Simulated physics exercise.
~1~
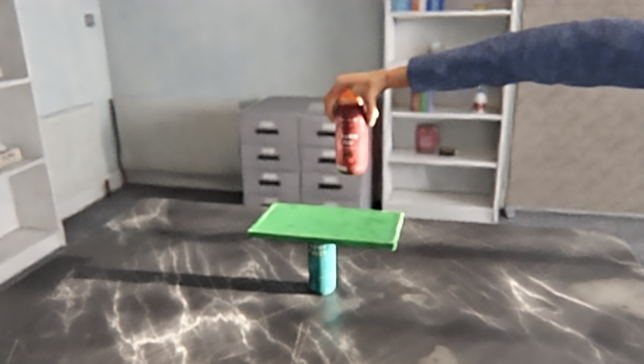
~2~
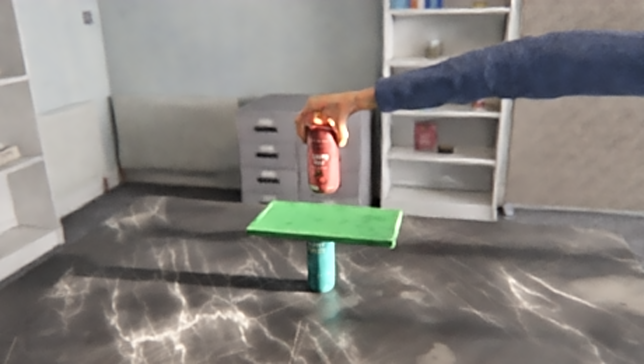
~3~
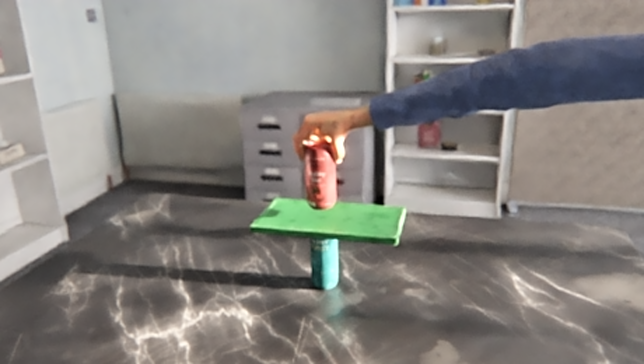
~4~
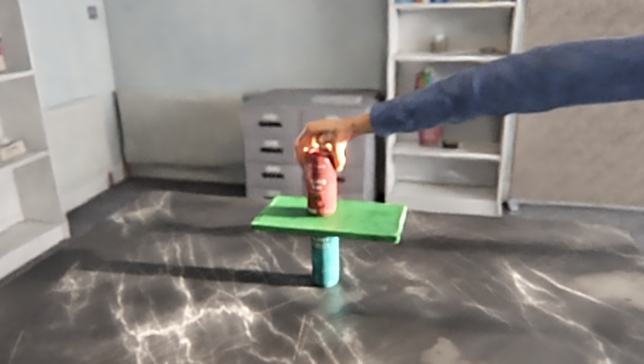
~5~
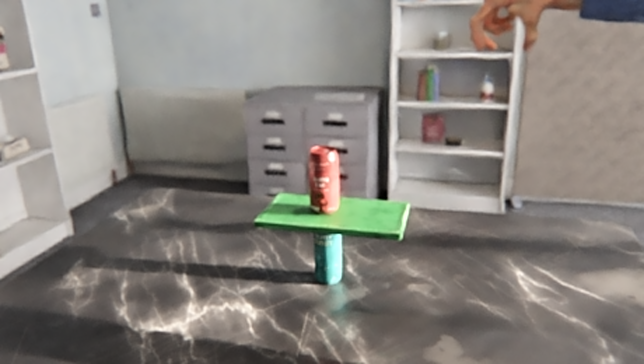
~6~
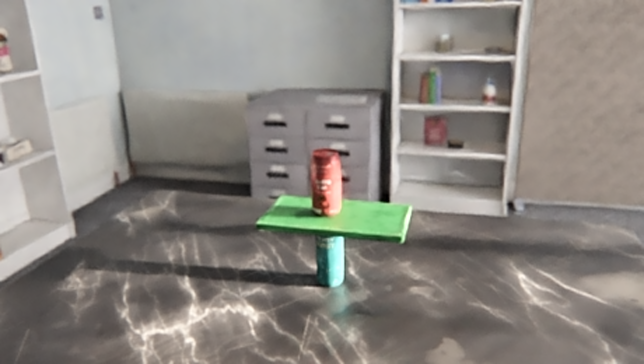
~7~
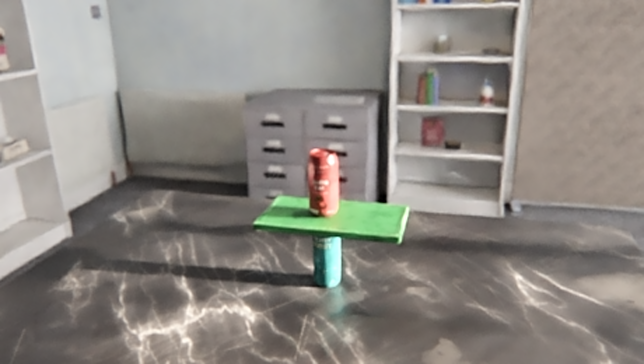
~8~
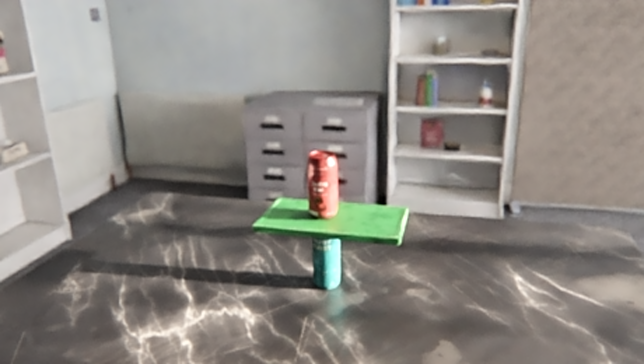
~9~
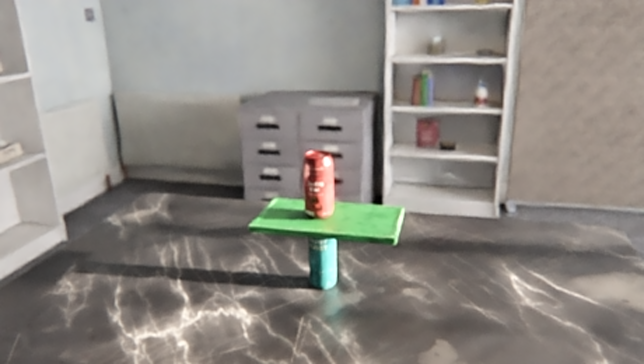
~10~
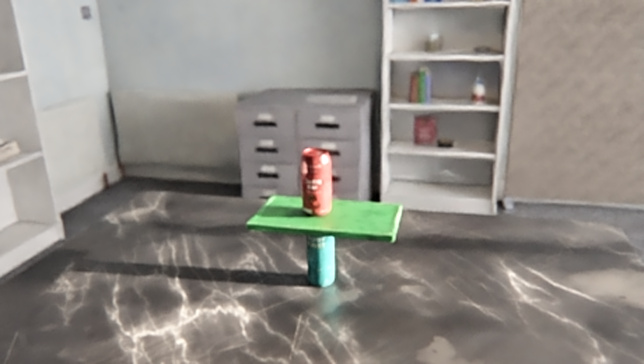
At the start, a green lid lies balanced across the top of a turquoise can on a dark, marbled surface, while a hand reaching in from the right holds a red can upright above it. The hand moves the red can a little to the left and lowers it toward the lid. It sets the can down upright on the green lid, directly over the turquoise can. The hand then lets go and draws back to the right, out of view. Nothing tips or slides afterward, and the small tower is still standing at the end.
